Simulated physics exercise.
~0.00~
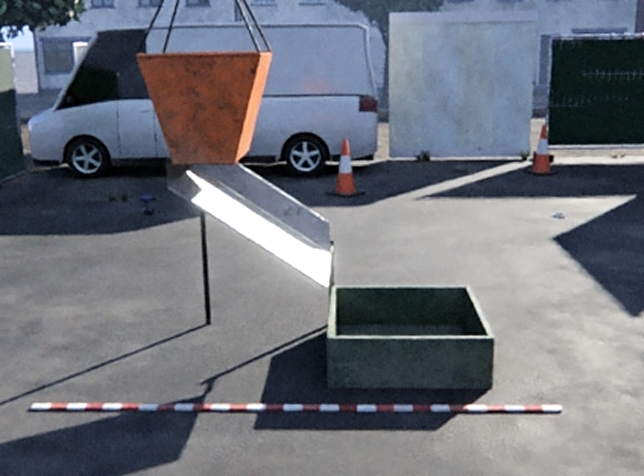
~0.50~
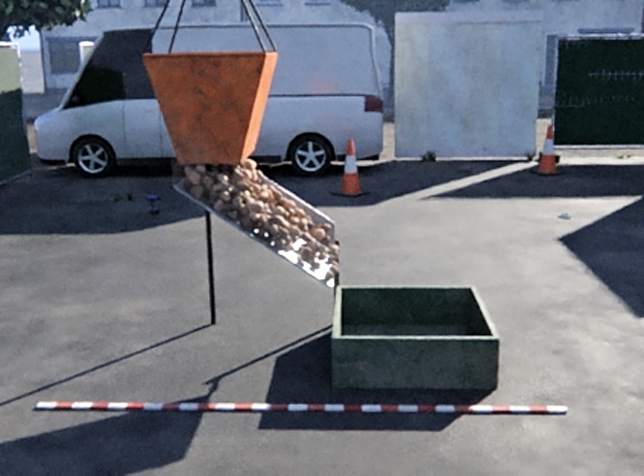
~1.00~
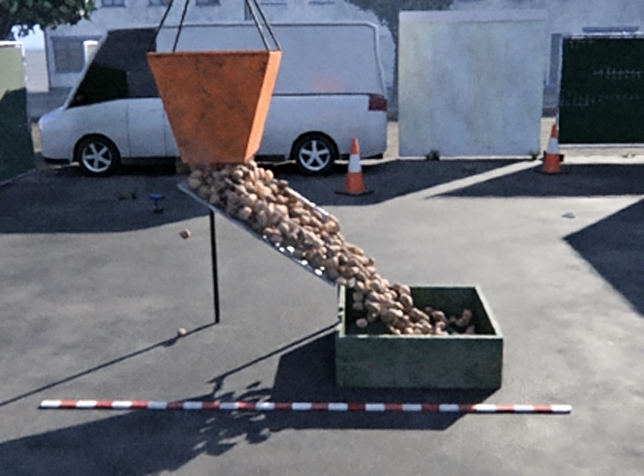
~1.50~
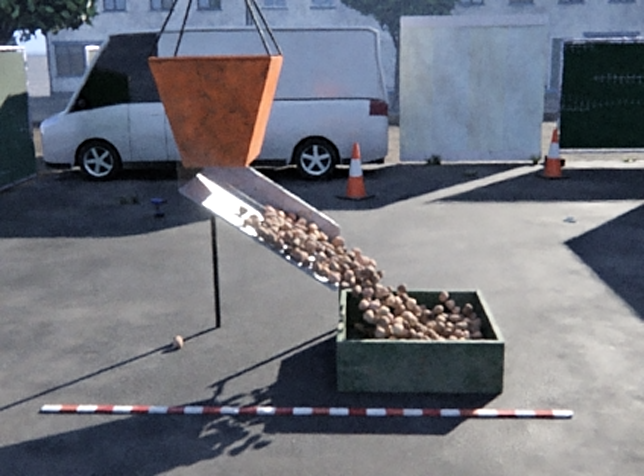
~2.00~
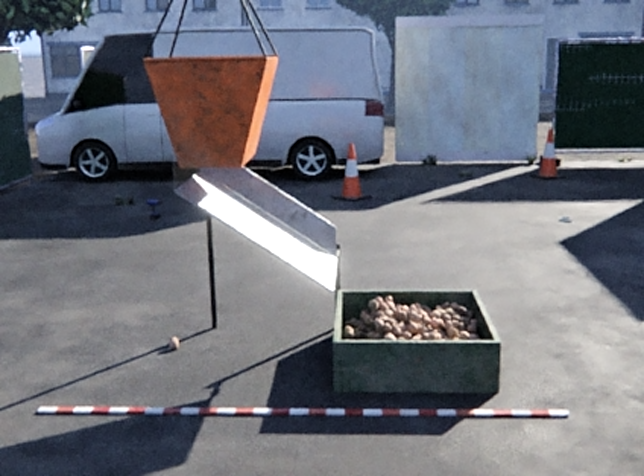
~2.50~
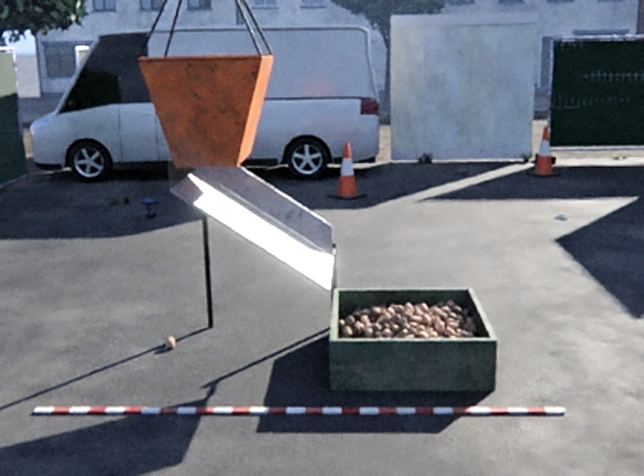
Rounded brown cobbles wait out of sight in an orange skip hanging above a sunlit paved yard, seen from the side by a slightly swaying camera. Beneath it a steel chute slopes down to the right toward an open green bin, with a red-and-white staff on the ground in front and a white van, traffic cones and pale panels behind. The stones pour out and slide down the chute, then tumble into the bin, while one drops to the ground at left. The chute empties, and the heap settles inside the bin, leaving that lone stone near the thin post.
